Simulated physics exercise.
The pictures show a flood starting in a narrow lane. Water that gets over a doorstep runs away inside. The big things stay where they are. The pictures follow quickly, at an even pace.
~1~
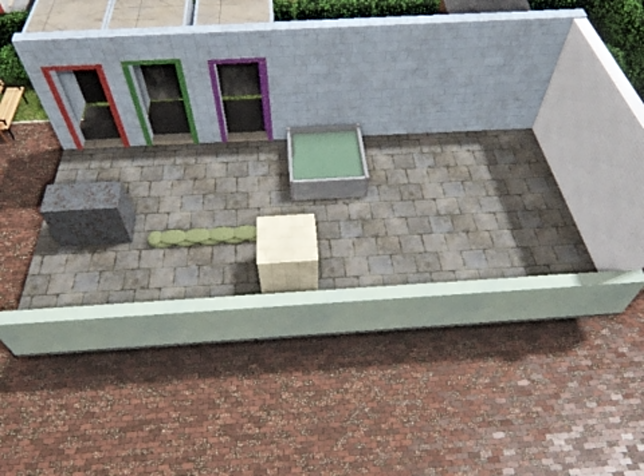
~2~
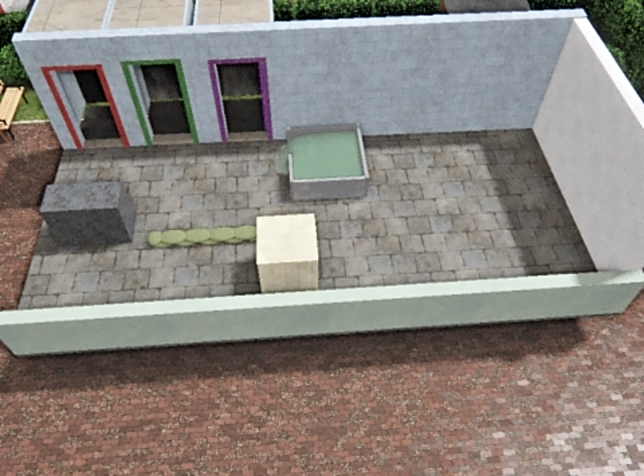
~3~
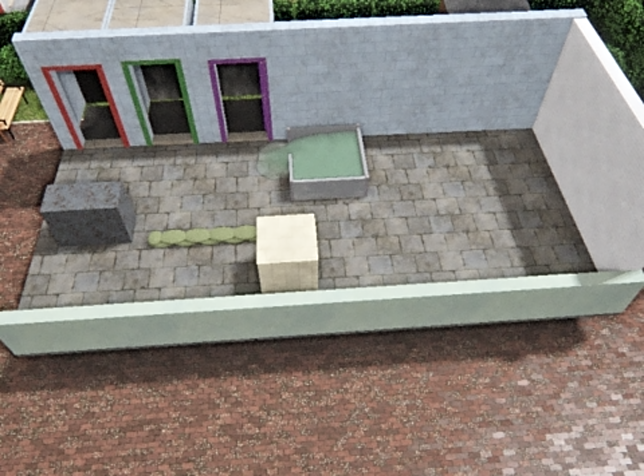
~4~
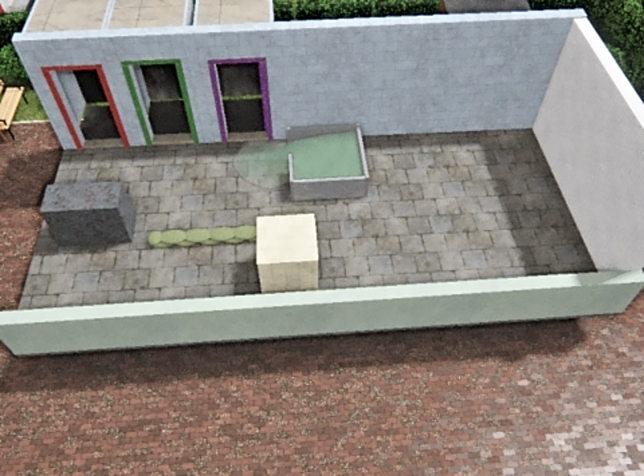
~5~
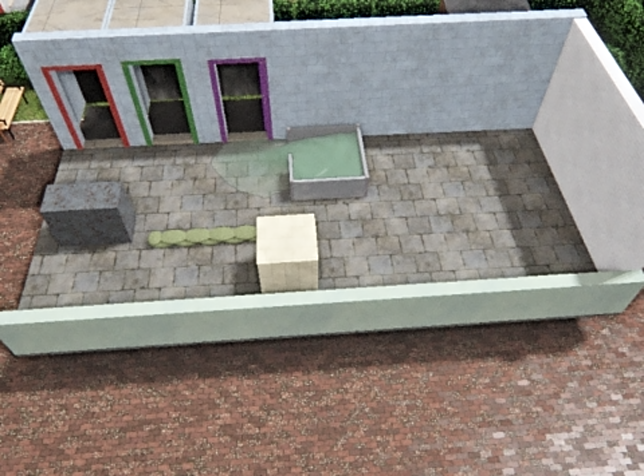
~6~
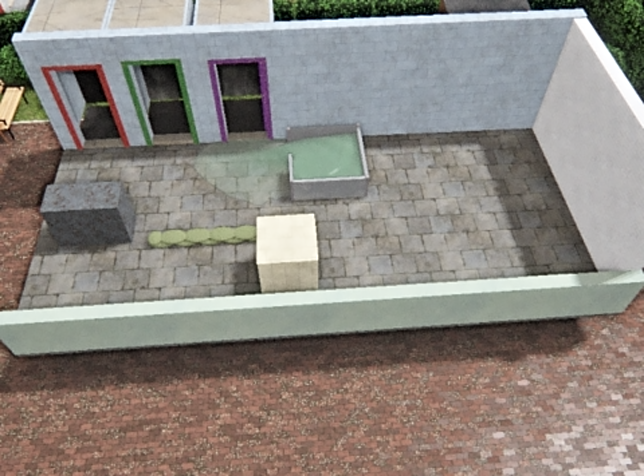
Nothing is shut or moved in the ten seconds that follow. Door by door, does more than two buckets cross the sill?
One by one: The green door holds within the limit; the red door holds within the limit; the purple door floods.
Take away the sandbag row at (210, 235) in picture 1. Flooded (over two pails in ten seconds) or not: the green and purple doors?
My reading: The green one holds, the purple one is over.
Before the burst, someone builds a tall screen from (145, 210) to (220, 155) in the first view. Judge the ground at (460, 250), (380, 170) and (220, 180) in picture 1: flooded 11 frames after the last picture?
One after the other: Free of water, no water, under water.
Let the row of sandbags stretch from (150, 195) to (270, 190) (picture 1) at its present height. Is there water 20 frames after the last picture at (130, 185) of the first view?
At that place: Flooded.
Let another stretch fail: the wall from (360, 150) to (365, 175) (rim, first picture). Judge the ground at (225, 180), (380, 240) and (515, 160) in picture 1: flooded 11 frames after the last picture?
In turn: No water, dry, wet.
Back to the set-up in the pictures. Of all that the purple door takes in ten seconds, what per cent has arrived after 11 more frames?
Some 55 per cent.
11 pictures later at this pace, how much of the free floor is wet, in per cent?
I make it 20 per cent.
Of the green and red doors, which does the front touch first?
First comes the green door.
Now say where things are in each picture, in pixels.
The first picture shows still water in the water tank at (326, 155).
In the second picture, the front is at (281, 148), out from the gap at (291, 154).
In the third picture, the front is at (263, 172), out from the gap at (291, 156).
In the fourth picture, the front is at (237, 159), out from the gap at (291, 156).
In the fifth picture, the front is at (218, 156), out from the gap at (291, 156).
In the sixth picture, the front is at (199, 159), out from the gap at (291, 156).
A moment on, water covers 15 % of the floor; the green door wet at the sill, nothing in, the red door not reached, the purple door under two buckets in.
Next, water covers 20 % of the floor; the green door wet at the sill, nothing in, the red door wet at the sill, nothing in, the purple door over two buckets in.
Then, water covers 25 % of the floor; the green door wet at the sill, nothing in, the red door wet at the sill, nothing in, the purple door over two buckets in.
Later, water covers 25 % of the floor; the green door wet at the sill, nothing in, the red door wet at the sill, nothing in, the purple door over two buckets in.
In the end, water covers 25 % of the floor; the green door wet at the sill, nothing in, the red door wet at the sill, nothing in, the purple door over two buckets in.
